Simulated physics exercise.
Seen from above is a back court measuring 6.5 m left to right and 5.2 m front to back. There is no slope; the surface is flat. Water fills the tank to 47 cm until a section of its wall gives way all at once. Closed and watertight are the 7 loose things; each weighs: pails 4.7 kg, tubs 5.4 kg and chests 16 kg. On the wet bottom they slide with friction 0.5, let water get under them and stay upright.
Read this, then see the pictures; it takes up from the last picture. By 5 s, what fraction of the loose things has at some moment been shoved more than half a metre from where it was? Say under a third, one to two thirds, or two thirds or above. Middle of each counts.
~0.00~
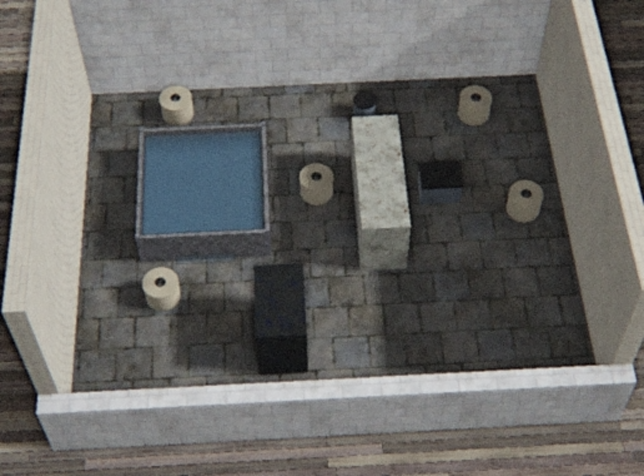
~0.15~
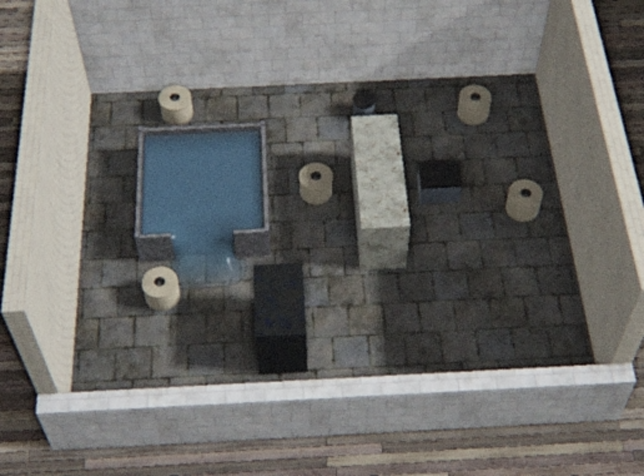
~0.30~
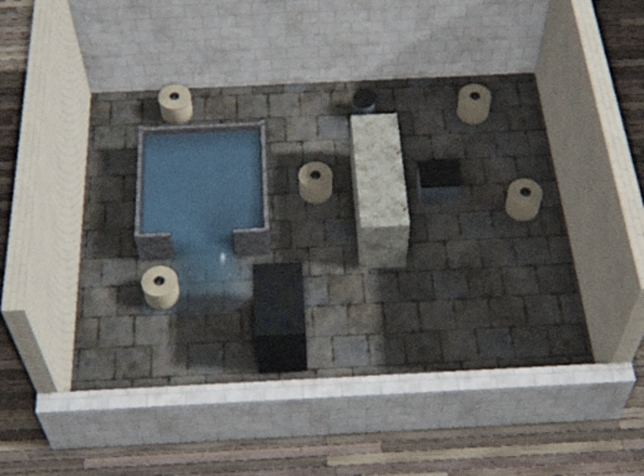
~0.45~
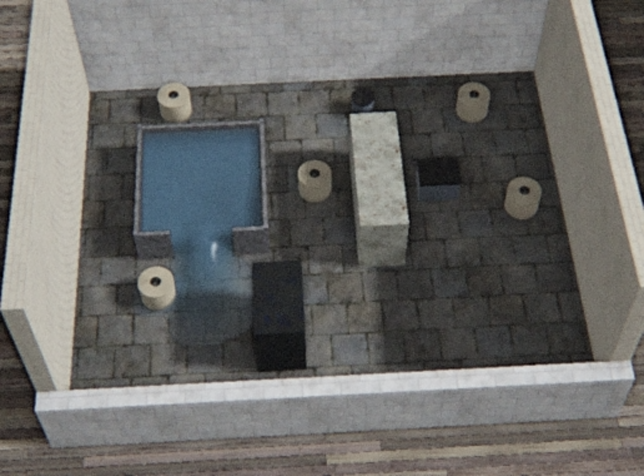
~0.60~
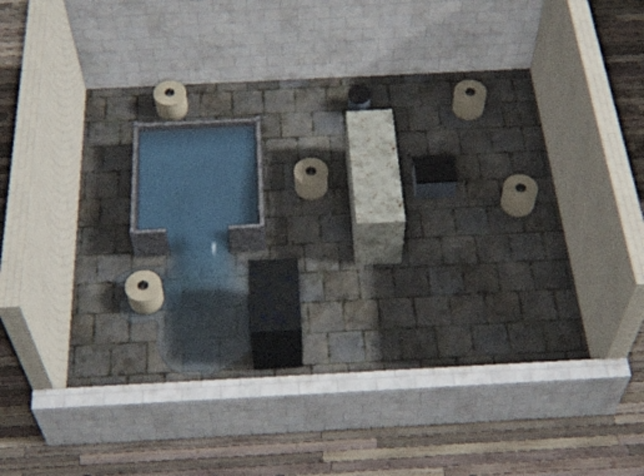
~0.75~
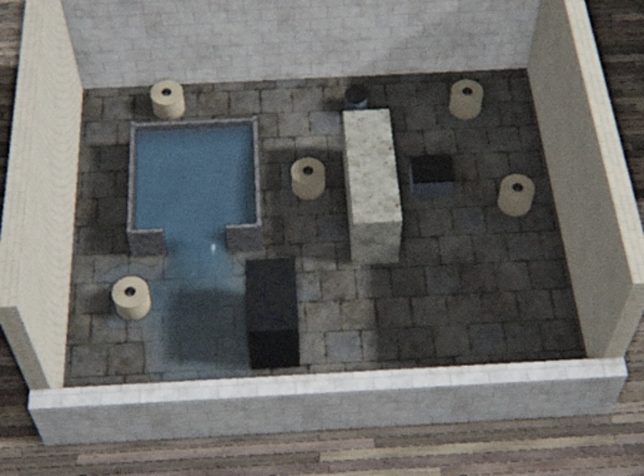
Well under half, in fact below a third.
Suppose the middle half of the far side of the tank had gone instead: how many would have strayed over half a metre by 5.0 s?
Then 3 of them would.
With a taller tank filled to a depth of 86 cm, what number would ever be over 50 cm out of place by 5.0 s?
I count 3 of them in that case.
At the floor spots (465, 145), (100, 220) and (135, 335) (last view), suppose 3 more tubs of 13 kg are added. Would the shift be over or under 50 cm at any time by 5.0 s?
Order as listed: Inside half a metre / beyond half a metre / beyond half a metre.
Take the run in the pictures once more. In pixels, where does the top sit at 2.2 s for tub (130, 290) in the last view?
(80, 316), roughly.
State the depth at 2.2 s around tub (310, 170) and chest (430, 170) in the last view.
Close to 0 and 0 centimetres.
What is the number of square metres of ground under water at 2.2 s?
Wet area: Approx. 11.0 m2.
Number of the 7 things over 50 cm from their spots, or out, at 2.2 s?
The count is 1.
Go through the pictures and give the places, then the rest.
A tub at (160, 282), on the bottom; a pail at (365, 100), on the bottom; water covers 2.7 m2; 0 of 7 have shifted, in the first frame.
A tub at (160, 282) rests on the ground; a pail at (364, 99), on the bottom; 3.1 m2 under water; 0 of 7 have shifted, in the second frame.
A tub at (159, 281) rests on the ground; a pail at (364, 98), on the bottom; 3.6 m2 under water; 0 of 7 have shifted, in the third frame.
A tub at (156, 282) rests on the ground, 5 cm from its start; a pail at (363, 97) rests on the ground; water covers 4.2 m2; 0 of 7 have shifted, in the fourth frame.
A tub at (143, 286) rests on the ground, 19 cm from its start; a pail at (359, 94), on the bottom; water covers 4.8 m2; 1 of 7 have shifted, in the fifth frame.
A tub at (130, 292), on the bottom, 33 cm from its start; a pail at (356, 94) rests on the ground; water covers 5.6 m2; 1 of 7 have shifted, in the sixth frame.
After 1.1 s 1 of 7 are over 50 cm from their spots; 0 afloat.
After 2.2 s 1 of 7 are over 50 cm from their spots; 1 afloat.
After 3.5 s 1 of 7 are over 50 cm from their spots; 1 afloat.
After 5.0 s 1 of 7 are over 50 cm from their spots, and 1 have been at some point; 1 afloat.
